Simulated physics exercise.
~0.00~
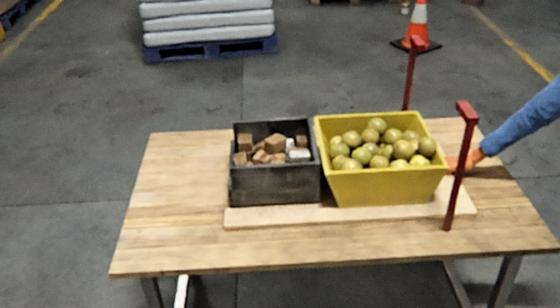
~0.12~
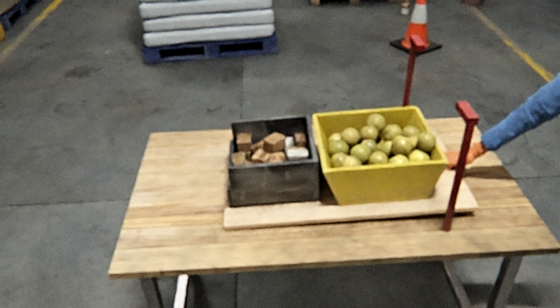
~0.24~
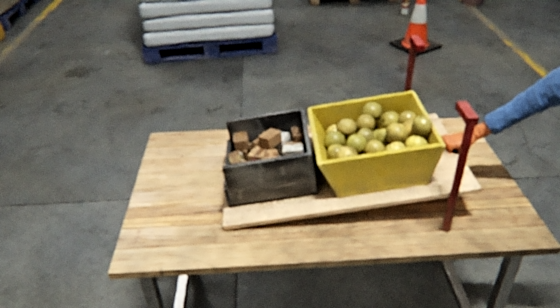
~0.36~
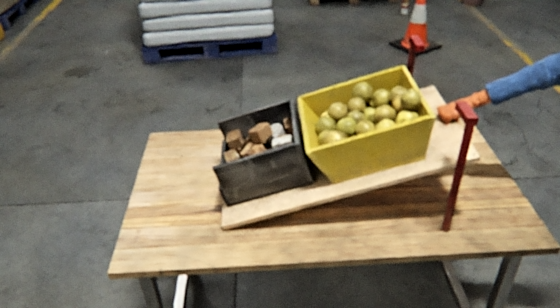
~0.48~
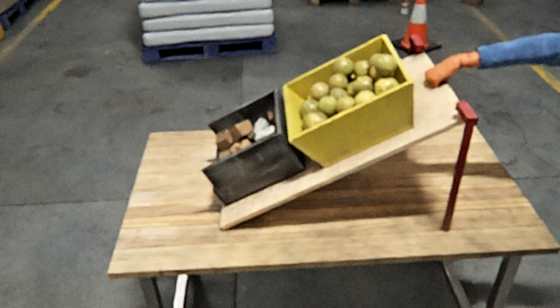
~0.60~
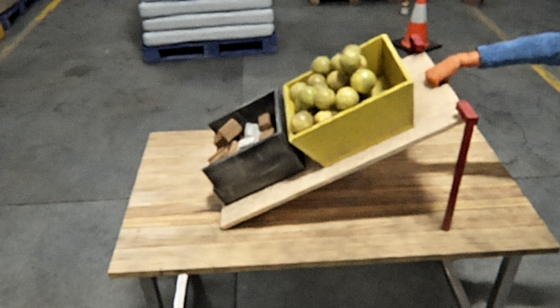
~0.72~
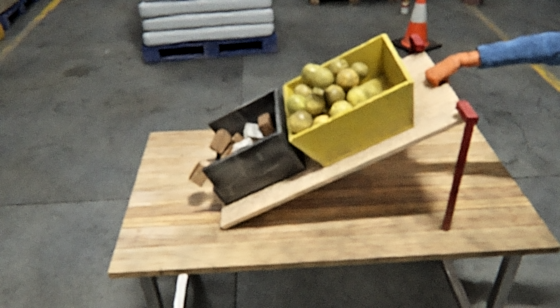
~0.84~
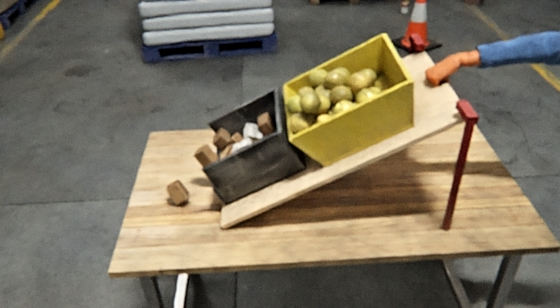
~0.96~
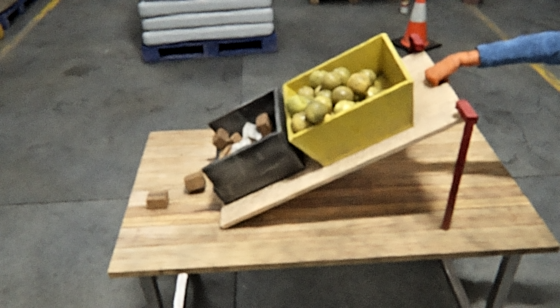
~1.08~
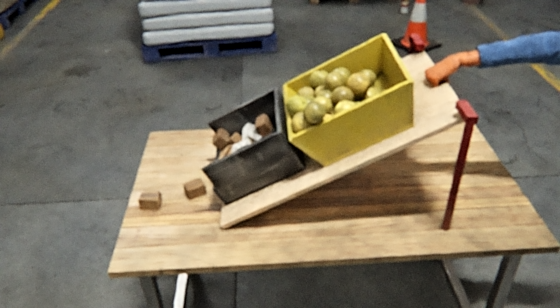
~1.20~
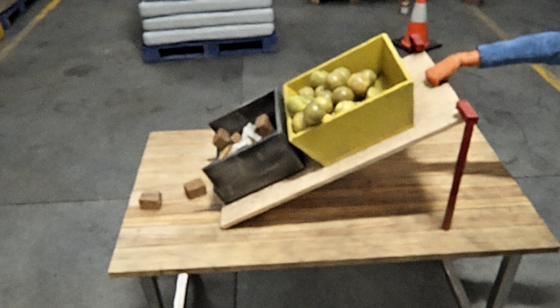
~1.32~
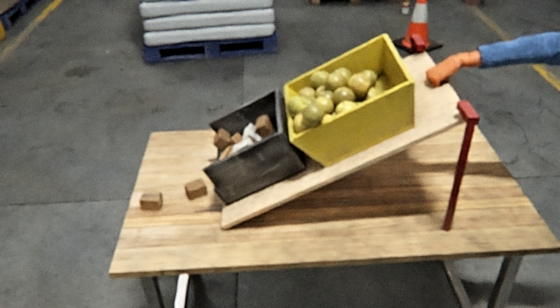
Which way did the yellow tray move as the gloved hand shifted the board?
The yellow tray moved upward, drifting a little to the left as the board tilted.
A gloved hand raised the right end of a board holding a black tray of little parcels and a yellow tray of apples until it leaned steeply left, and two brown parcels tumbled out of the black tray and came to rest on the table.
